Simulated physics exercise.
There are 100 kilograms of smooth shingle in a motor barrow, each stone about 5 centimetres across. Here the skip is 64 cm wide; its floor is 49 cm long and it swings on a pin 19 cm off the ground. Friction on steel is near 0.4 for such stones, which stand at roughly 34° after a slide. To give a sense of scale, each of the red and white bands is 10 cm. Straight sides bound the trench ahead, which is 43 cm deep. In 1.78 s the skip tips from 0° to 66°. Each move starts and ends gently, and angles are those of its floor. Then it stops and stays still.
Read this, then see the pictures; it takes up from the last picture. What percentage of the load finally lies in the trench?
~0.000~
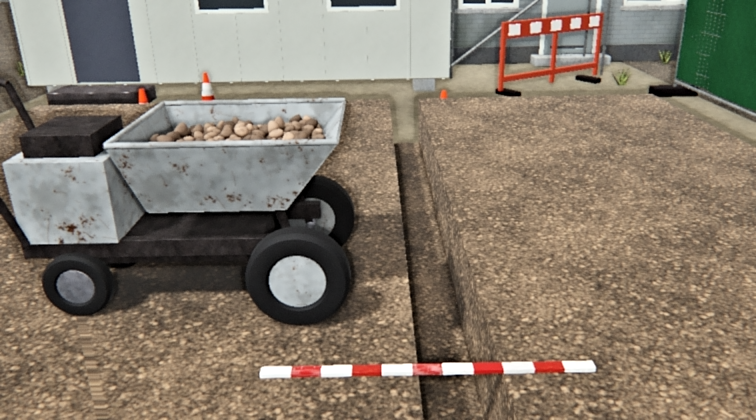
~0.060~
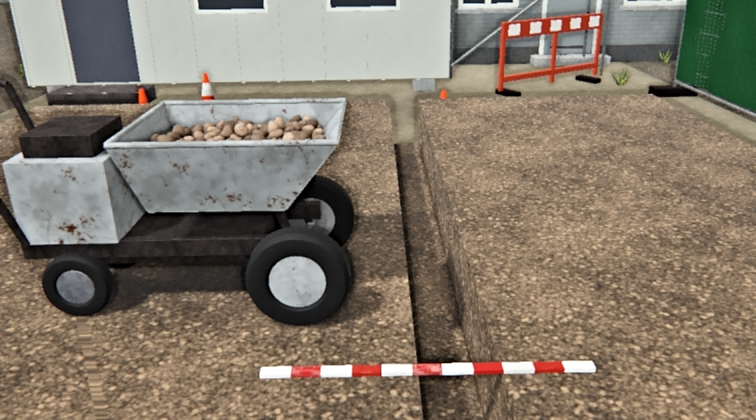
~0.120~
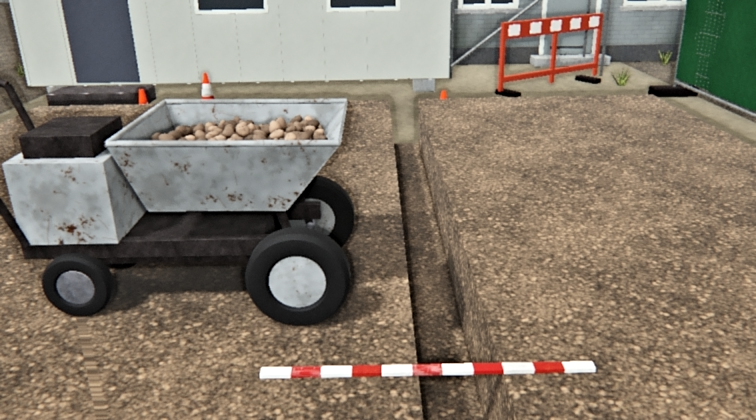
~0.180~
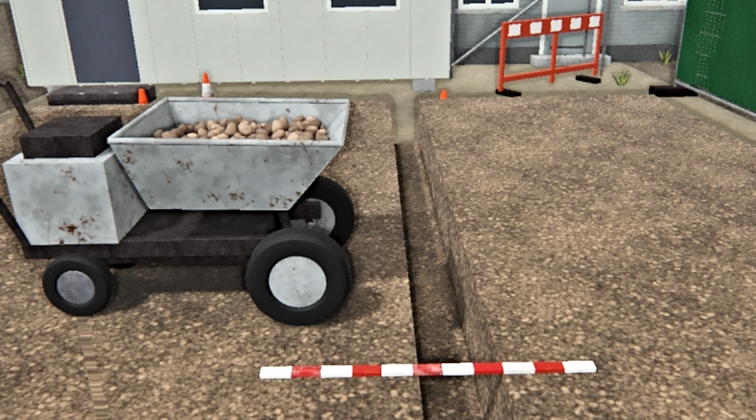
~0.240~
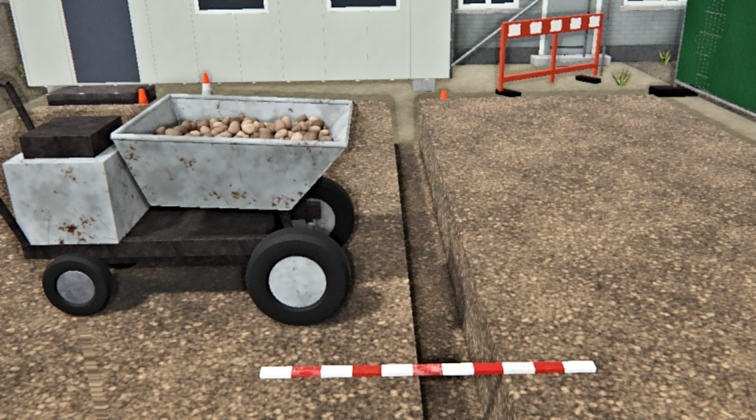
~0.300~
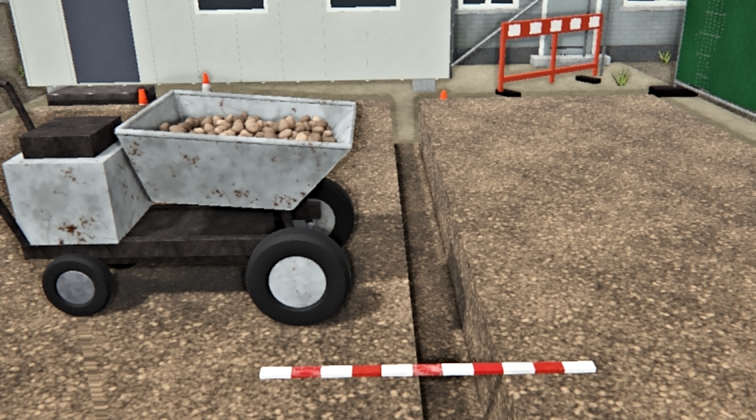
About 56 per cent.
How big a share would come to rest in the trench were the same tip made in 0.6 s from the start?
It would be near 30 per cent.
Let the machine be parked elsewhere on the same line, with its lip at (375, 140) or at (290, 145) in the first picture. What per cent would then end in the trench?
From the first place around 20 per cent, from the other around 95.
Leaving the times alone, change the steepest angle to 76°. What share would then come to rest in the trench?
Then about 50 per cent.
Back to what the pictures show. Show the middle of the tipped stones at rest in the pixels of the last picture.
The middle should be near (467, 345).
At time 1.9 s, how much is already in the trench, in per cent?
Around 20 per cent of it, at that instant.
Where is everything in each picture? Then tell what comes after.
The skip is at 0°, its lip at (337, 142); the top of the load is at (268, 129), in the first frame.
The skip is at 0°, its lip at (337, 142); the top of the load is at (268, 129); the stones move at 0.1 m/s on average, in the second frame.
Lip at (339, 143), floor tilted 1°, highest stones at (257, 129); the stones move at 0.1 m/s on average, in the third frame.
Lip at (342, 144), floor tilted 2°, highest stones at (260, 128); the stones move at 0.2 m/s on average, in the fourth frame.
Lip at (346, 145), floor tilted 3°, highest stones at (250, 127); the stones move at 0.2 m/s on average, in the fifth frame.
Lip at (350, 147), floor tilted 5°, highest stones at (247, 125); the stones move at 0.3 m/s on average, in the sixth frame.
After 1.3 s the floor is at 56°; 99 % in the skip, 1 % in the trench; the foremost stones are at (453, 218).
After 1.9 s the floor is at 66°; 48 % in the skip, 21 % in the trench, 30 % past the trench; the foremost stones are at (566, 280).
After 2.2 s the floor is at 66°; 24 % in the skip, 31 % in the trench, 45 % past the trench; the foremost stones are at (624, 275).
After 4.2 s the floor is at 66°; 0 % in the skip, 56 % in the trench, 44 % past the trench; the foremost stones are at (651, 275).
